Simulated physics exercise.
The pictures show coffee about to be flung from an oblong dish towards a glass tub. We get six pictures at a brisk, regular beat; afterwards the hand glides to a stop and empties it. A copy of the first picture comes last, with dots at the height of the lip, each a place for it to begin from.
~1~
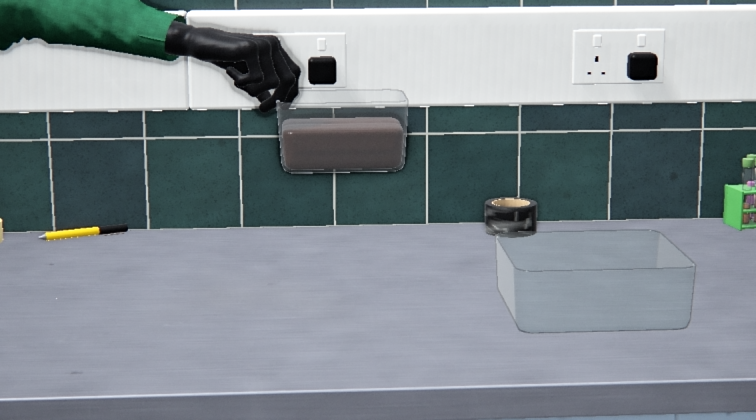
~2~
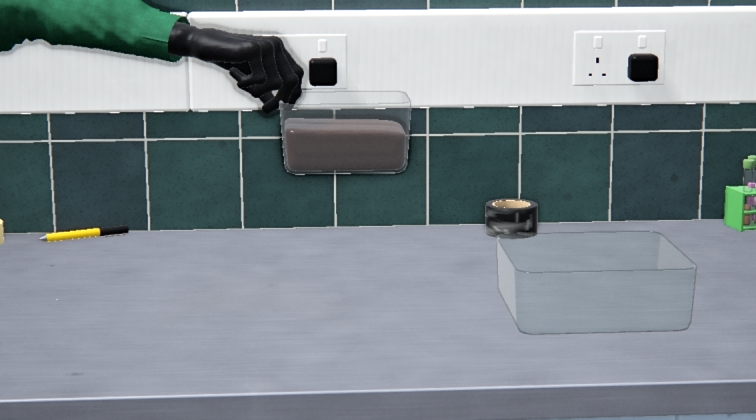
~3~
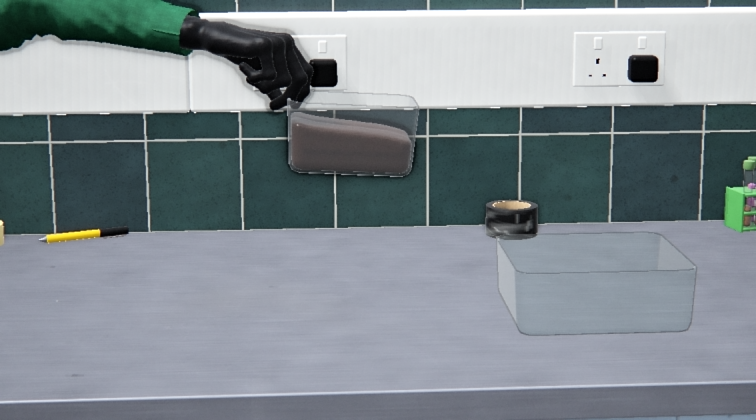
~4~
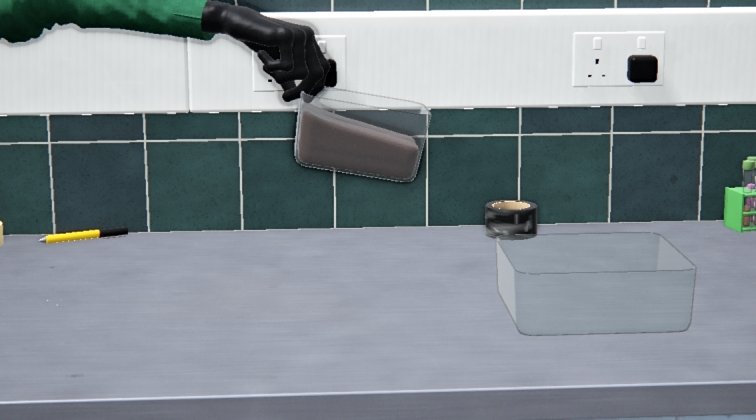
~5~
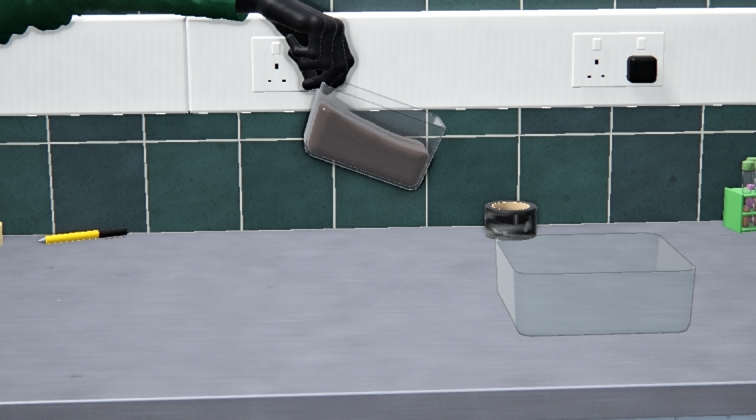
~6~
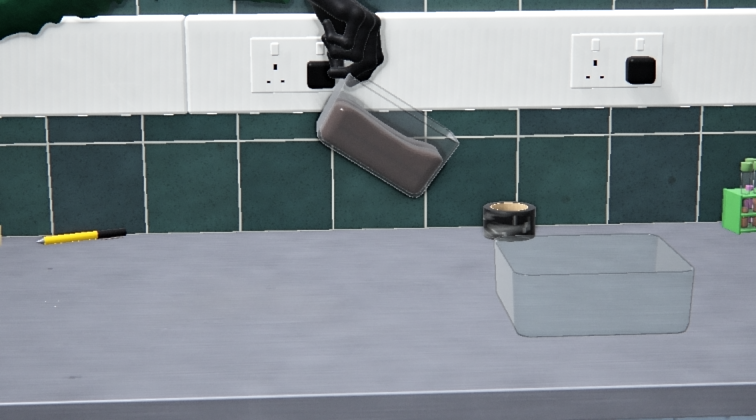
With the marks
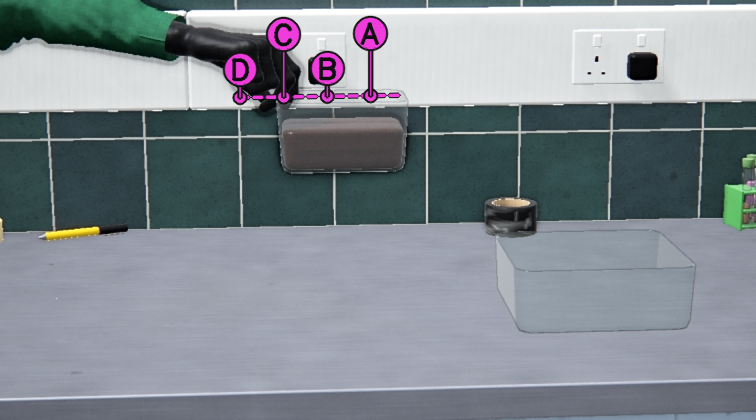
Above a grey counter, a black-gloved hand moves a clear dish of brown liquid right, tilting it.
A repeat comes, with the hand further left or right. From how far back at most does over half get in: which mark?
B will do.
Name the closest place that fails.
The answer is C.
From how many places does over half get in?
Two of them.
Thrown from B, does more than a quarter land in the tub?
Yes, it does.
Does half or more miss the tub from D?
Yes, that goes wrong.
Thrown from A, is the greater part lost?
No.
On the marked copy, A at (370, 95); B at (327, 96); C at (283, 96); D at (240, 97).
For place A, about 67 % lands in the tub, 9 % falls short and 23 % goes beside or beyond.
For place B, about 66 % lands in the tub, 19 % falls short and 15 % goes beside or beyond.
For place C, about 4 % lands in the tub, 89 % falls short and 6 % goes beside or beyond.
For place D, about 0 % lands in the tub, 100 % falls short.
